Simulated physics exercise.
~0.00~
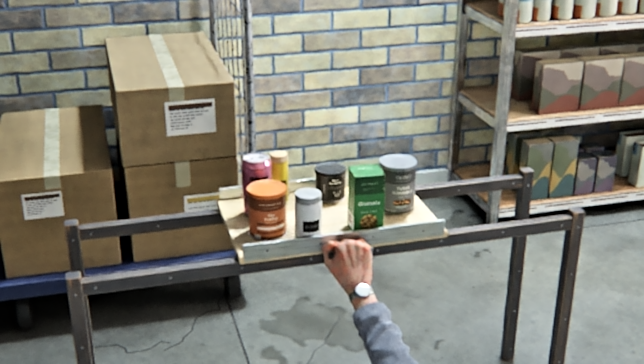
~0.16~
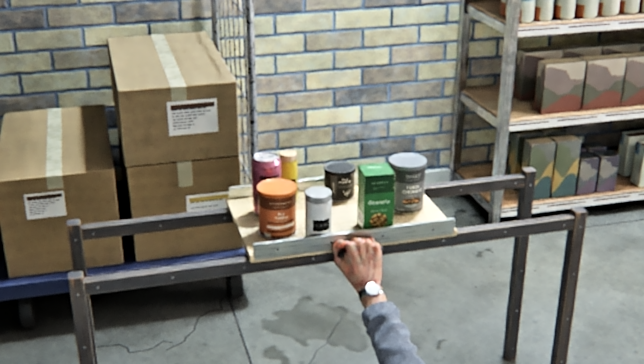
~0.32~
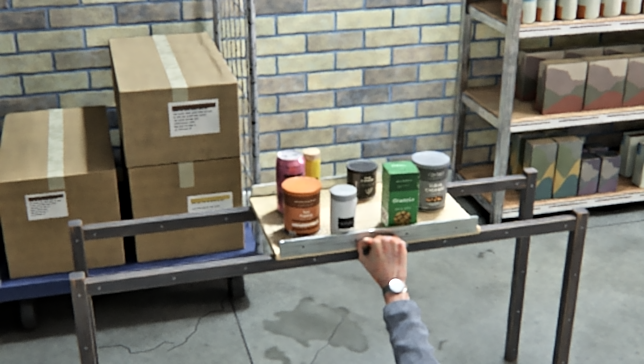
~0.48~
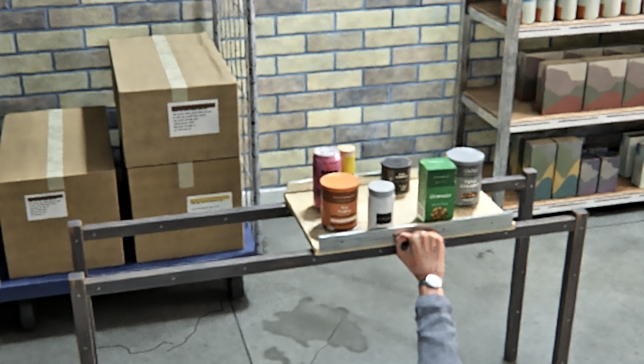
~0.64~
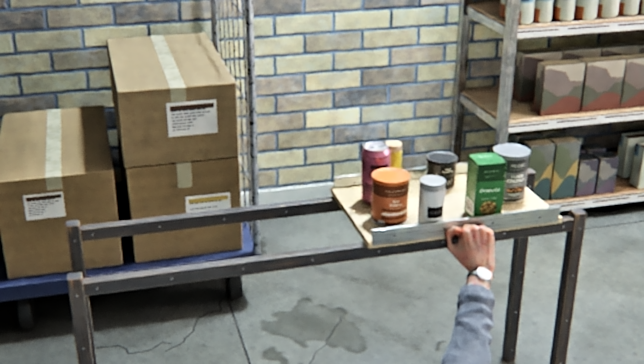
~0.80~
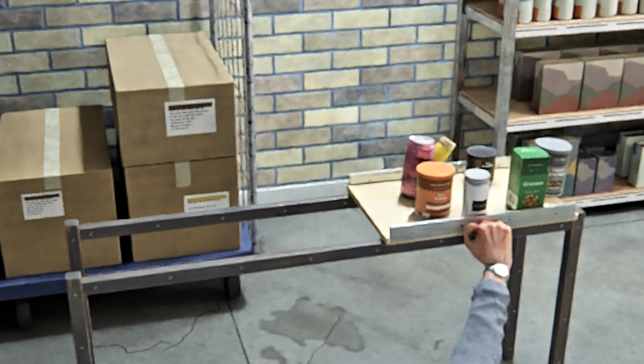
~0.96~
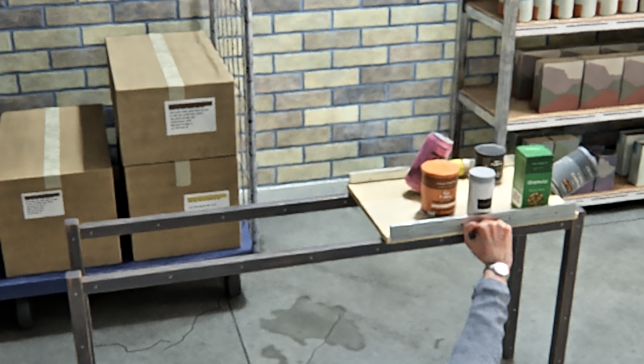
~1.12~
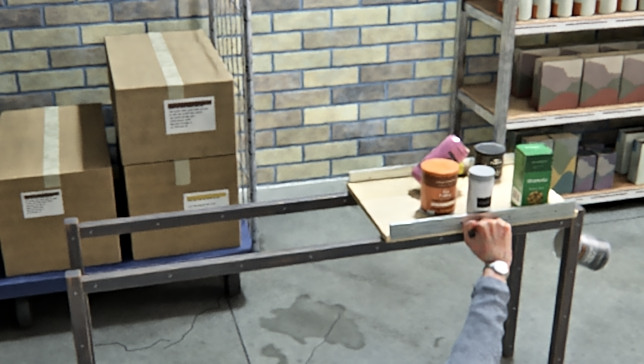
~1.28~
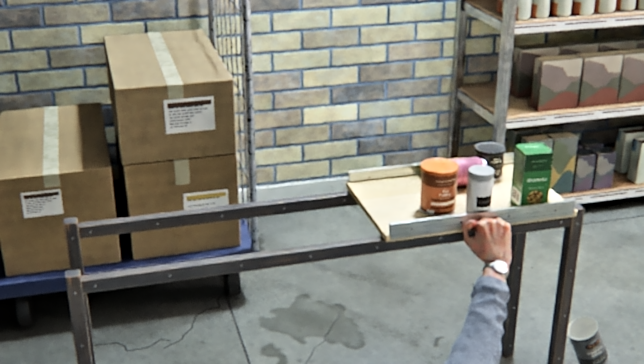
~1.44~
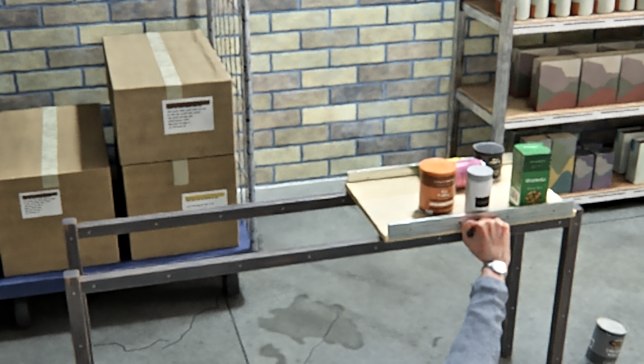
In a storeroom, a hand pushed a loaded tray rightward along a metal frame until it stopped at the end; the grey tin toppled off onto the floor, while the pink can and yellow shaker tipped over and stayed on the tray.
